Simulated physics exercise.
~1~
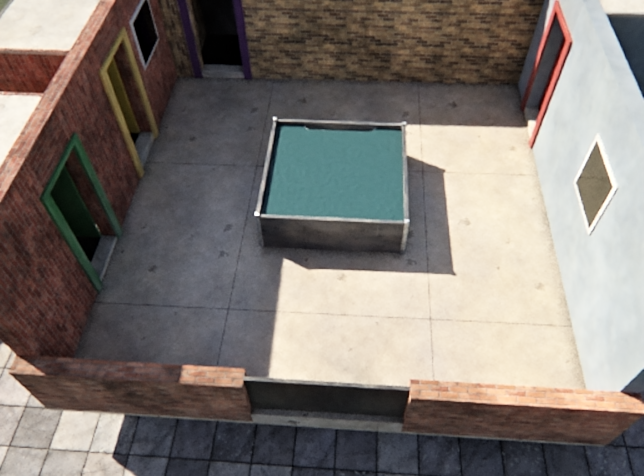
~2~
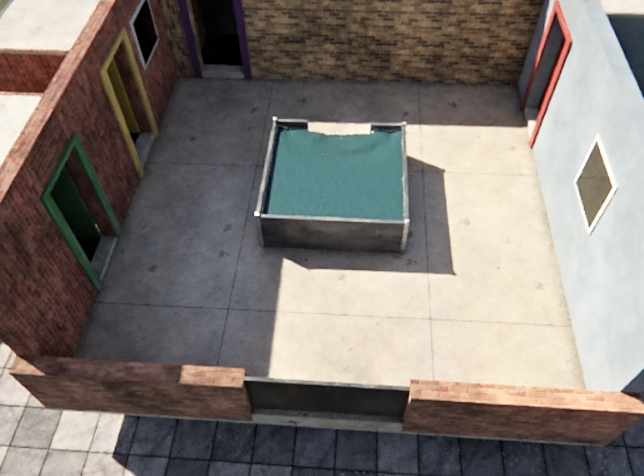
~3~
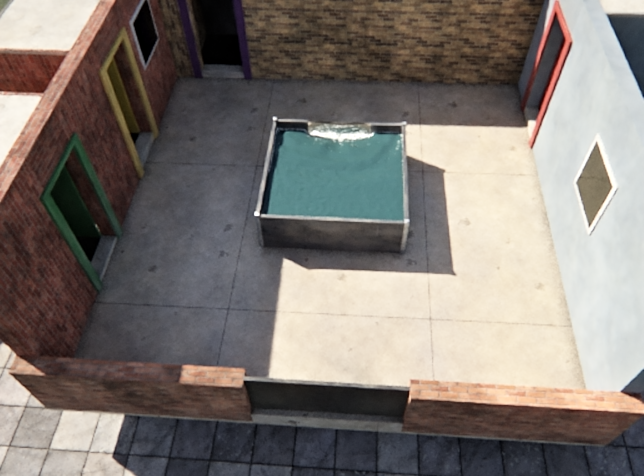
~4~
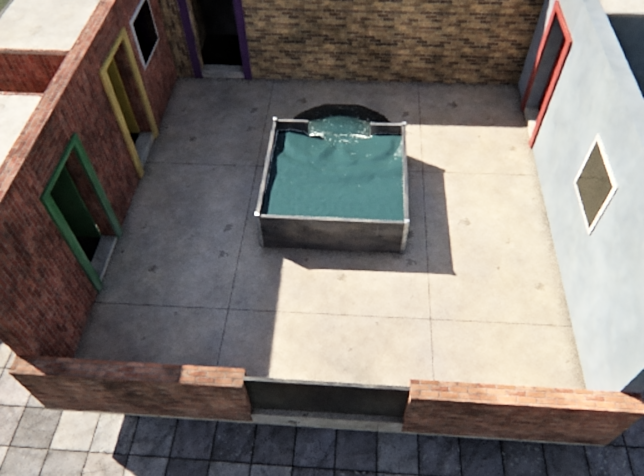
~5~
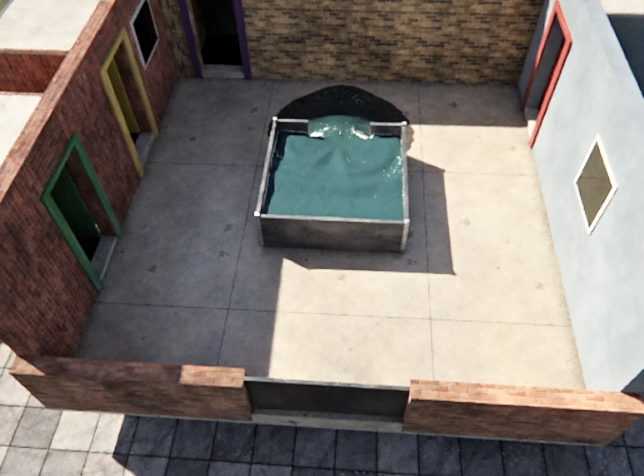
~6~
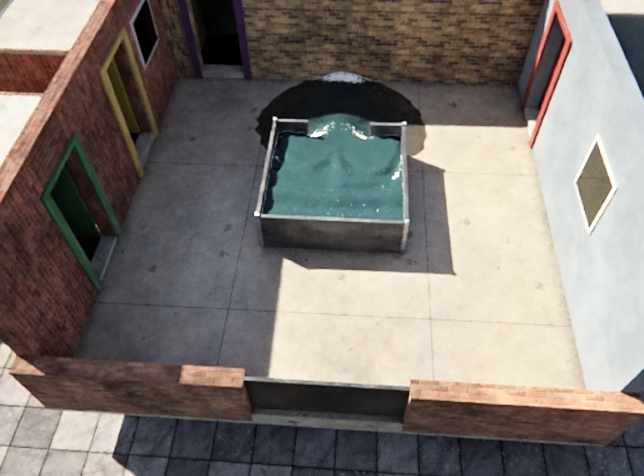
The clip opens on a walled courtyard seen from above, with a square tank of still teal water at its centre. The far side of the tank gives way and water pours out behind it, then a dark wet patch spreads across the floor towards the back brick wall while the surface inside ripples.
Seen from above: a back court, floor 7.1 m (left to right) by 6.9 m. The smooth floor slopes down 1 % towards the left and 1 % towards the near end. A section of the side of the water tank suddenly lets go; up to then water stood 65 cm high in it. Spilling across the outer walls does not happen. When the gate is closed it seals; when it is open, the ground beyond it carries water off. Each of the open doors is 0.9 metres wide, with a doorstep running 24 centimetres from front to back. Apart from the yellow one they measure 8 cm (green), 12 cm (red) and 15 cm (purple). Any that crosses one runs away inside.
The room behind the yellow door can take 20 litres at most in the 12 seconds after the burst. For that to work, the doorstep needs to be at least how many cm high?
At least about 7 cm high.
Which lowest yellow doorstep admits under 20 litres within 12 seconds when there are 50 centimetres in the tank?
Then a height close to 5.5 cm.
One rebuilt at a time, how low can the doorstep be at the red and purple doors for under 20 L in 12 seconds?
Close to 13.0 cm (red) and close to 10.0 cm (purple).
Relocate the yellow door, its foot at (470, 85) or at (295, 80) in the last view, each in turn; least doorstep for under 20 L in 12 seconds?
In turn: Roughly 8.5 cm, roughly 23 cm.
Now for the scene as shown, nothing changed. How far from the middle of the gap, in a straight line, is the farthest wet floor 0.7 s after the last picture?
Distance from gap: Approx. 3.2 m.
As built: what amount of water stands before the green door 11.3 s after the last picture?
About 6.5 centimetres deep.
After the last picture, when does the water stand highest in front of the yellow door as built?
Some 3.5 s, more or less.
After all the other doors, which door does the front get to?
That would be the green door.
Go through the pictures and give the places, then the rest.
In the first picture, still water, 65 cm deep, in the water tank at (336, 170); the yellow door at (133, 112) is dry.
In the second picture, water pours out on the far side and has run 0.3 m, to a hidden place; about 10 cm deep outside, 65 cm at the back.
In the third picture, the gap is on the far side, the front 0.8 m out at a hidden place; the back of the water tank holds 65 cm.
In the fourth picture, the front is at (325, 108), 1.3 m from the gap on the far side; 2.1 m2 of floor is wet, 65 cm left at the back.
In the fifth picture, the gap is on the far side, the front 2.0 m out at (341, 87); the back of the water tank holds 65 cm.
In the sixth picture, the front is at (313, 81), 2.1 m from the gap on the far side; 4.9 m2 of floor is wet, 64 cm left at the back; the yellow door at (133, 112), 3.6 m from the gap, is still 2.3 m from the nearest water.
Then, 0.7 s after the last picture water covers 15 % of the floor, deepest (38 cm) near (338, 87); it has not reached the yellow door.
Then, 2.3 s after the last picture water covers 30 % of the floor, deepest (31 cm) near (178, 78); 7 cm at the yellow door, 0 litres in over its 17 cm doorstep.
Then, 11.3 s after the last picture water covers 95 % of the floor, deepest (14 cm) near (90, 386); 6 cm at the yellow door, 0 litres in over its 17 cm doorstep.
At the yellow door as built, the water peaked near 11 cm, 3.3 s after the last picture.
Run again over the same 12 s with other heights there, 32 litres in over 6 cm, 9 litres over 8.5 cm. The limit of 20 litres is kept from about 7 cm up.
